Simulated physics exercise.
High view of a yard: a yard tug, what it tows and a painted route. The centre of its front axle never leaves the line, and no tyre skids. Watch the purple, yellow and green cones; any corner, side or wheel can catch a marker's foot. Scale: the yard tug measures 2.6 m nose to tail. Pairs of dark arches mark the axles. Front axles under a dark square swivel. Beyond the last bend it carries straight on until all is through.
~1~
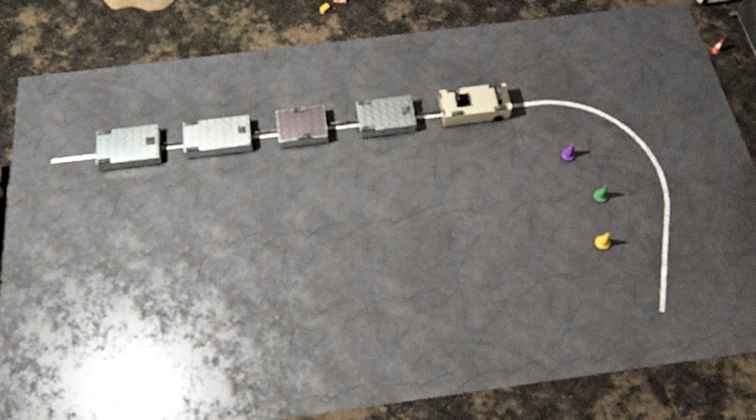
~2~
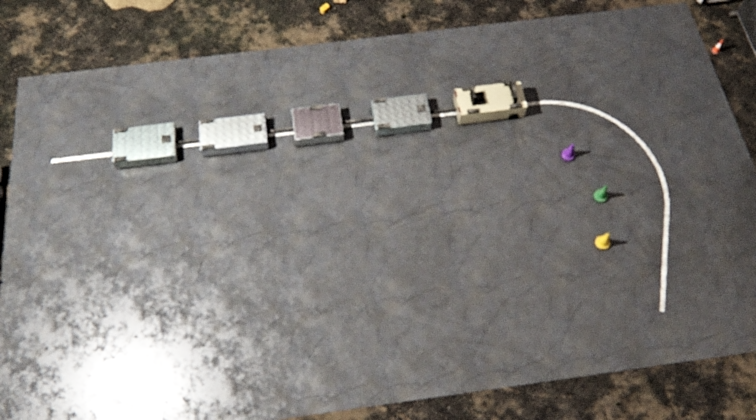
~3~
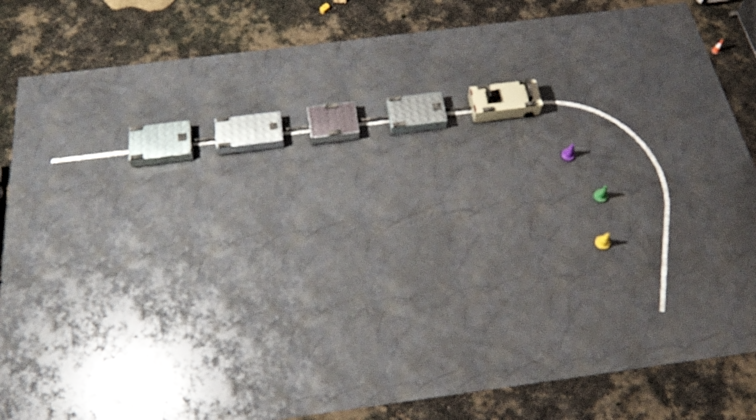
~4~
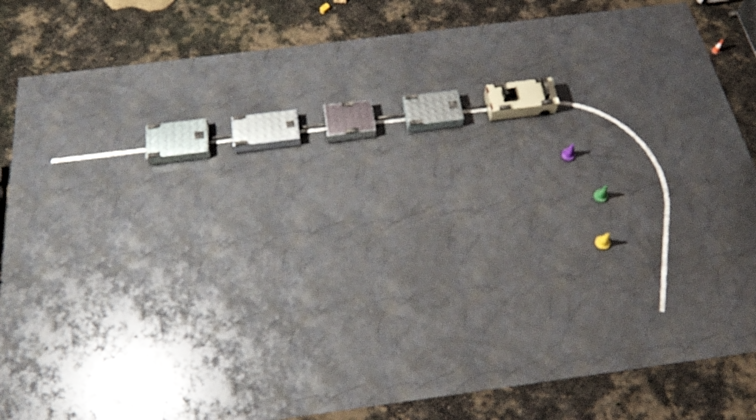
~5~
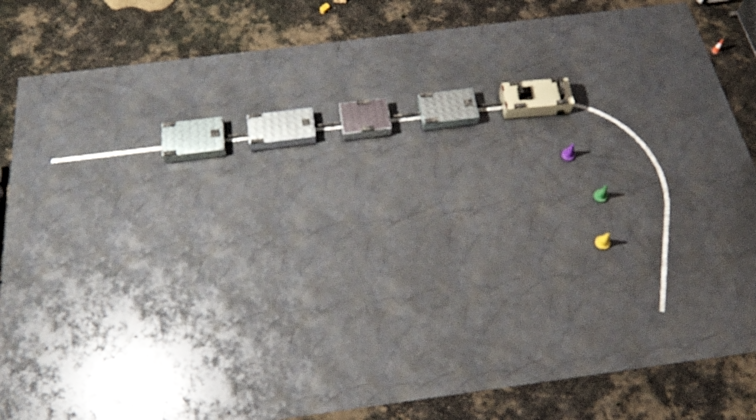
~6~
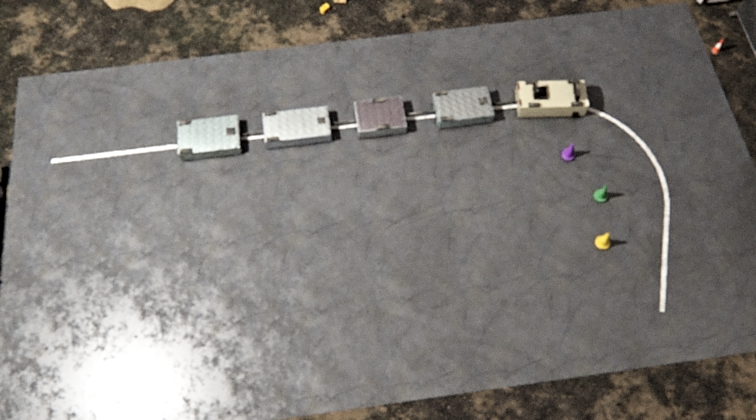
A small cream-coloured vehicle pulled four boxy trailers slowly rightward along a white line on a dark grey surface, then began to turn with the curve, just above the purple cone.
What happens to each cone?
Purple takes a hit. Yellow is missed. Green takes a hit.
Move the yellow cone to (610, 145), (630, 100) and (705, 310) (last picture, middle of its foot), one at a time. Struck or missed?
First hit, second missed, third clear.
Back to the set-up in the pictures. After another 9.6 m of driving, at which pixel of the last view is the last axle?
Near (404, 110).
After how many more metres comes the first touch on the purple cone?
After some 15.5 m.
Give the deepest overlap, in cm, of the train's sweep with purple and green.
About: Purple 35, green 25.
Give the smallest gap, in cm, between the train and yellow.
Yellow 35.
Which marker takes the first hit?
It is purple.
5.2 m further on, the last axle is at (311, 122) of the last picture, on the line.
15.7 m further on, the last axle is at (538, 114) of the last picture, 90 cm off the line; the fourth trailer has hit purple.
18.5 m further on, the last axle is at (594, 148) of the last picture, 195 cm off the line; the fourth trailer has hit green.
22.6 m further on, the last axle is at (644, 235) of the last picture, 95 cm off the line; yellow has been passed with 35 cm to spare.
26.4 m further on, the last axle is at (659, 339) of the last picture, 25 cm off the line; 2 of 3 struck in all.
